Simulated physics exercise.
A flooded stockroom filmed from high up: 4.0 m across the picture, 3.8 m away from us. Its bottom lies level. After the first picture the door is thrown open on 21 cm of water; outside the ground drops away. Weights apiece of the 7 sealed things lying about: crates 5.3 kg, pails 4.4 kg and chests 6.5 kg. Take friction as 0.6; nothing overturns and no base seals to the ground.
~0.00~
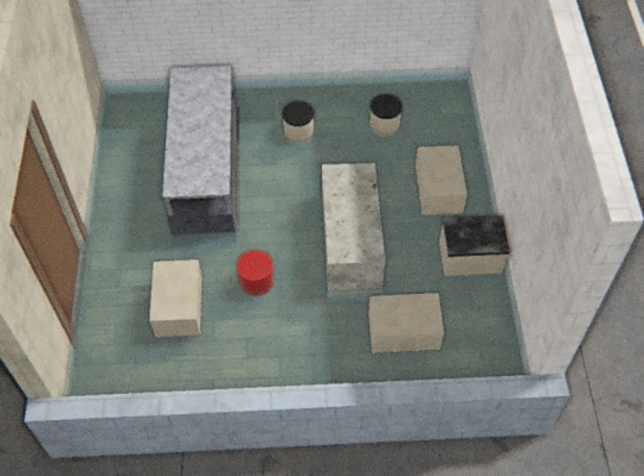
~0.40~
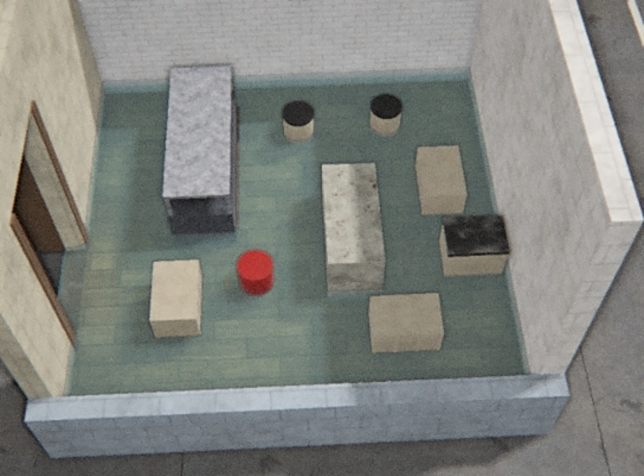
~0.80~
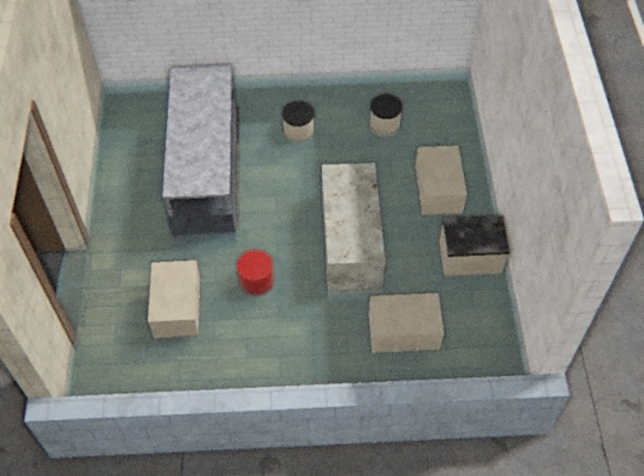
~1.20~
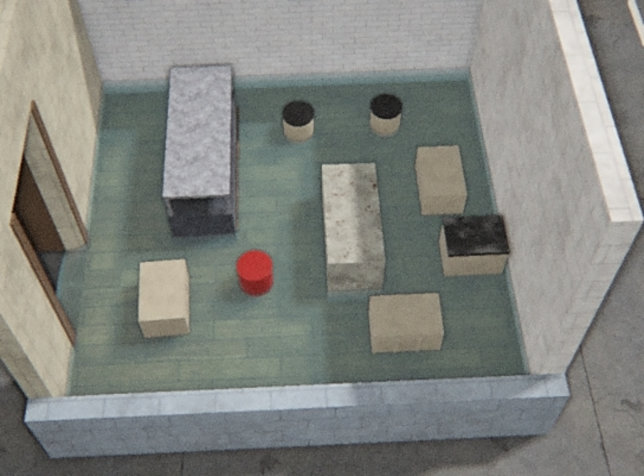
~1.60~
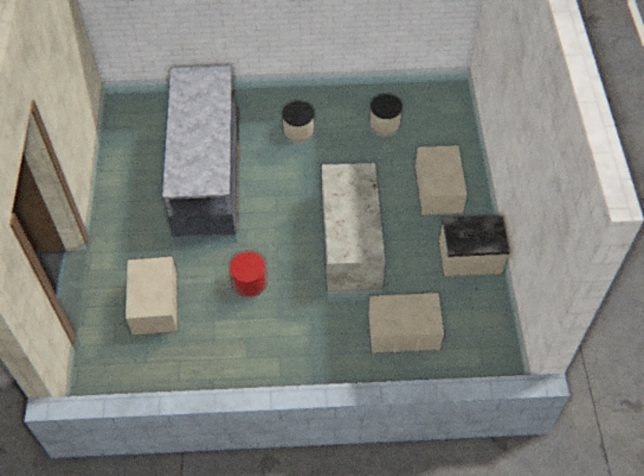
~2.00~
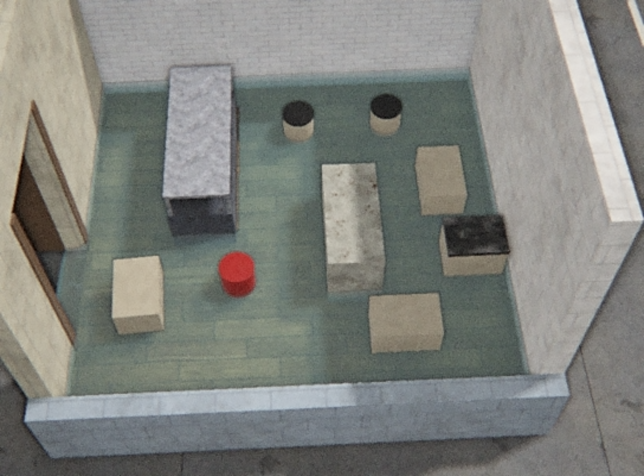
The footage shows a flooded stockroom seen from above, where the door on the left opens, then a pale chest near it slides gradually left, and a floating red pail drifts slightly left after it while everything else stays still.
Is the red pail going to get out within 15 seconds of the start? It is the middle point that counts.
The red pail gets out.
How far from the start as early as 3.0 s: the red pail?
About 40 cm.
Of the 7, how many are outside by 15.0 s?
I count 2.
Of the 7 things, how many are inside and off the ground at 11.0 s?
At that moment 5.
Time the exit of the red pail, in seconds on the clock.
At about 6.0 s.
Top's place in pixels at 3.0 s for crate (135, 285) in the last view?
Around (86, 287).
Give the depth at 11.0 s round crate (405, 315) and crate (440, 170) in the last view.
Roughly 13 and 14 cm.
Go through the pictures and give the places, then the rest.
In the first frame, the red pail at (255, 265), afloat; 21 cm deep round most things; 0 of 7 have shifted.
In the second frame, the red pail at (255, 265) floats; 21 cm deep round most things; 0 of 7 have shifted.
In the third frame, the red pail at (255, 265) floats; about 2840 L in view; 0 of 7 have shifted.
In the fourth frame, the red pail at (254, 266) floats; about 2790 L in view; 1 of 7 have shifted.
In the fifth frame, the red pail at (248, 267), afloat, 7 cm from its start; 21 cm deep round most things; 2 of 7 have shifted.
In the sixth frame, the red pail at (236, 267), afloat, 17 cm from its start; 21 cm deep round most things; 2 of 7 have shifted.
After 3.0 s the red pail is near (206, 276), 0.4 m from its start, afloat; 0 of 7 are out; 7 afloat.
After 6.8 s the red pail has gone out; 2 of 7 are out; 5 afloat.
After 11.0 s the red pail has gone out; 2 of 7 are out; 5 afloat.
After 15.0 s the red pail has gone out; 2 of 7 are out; 5 afloat.
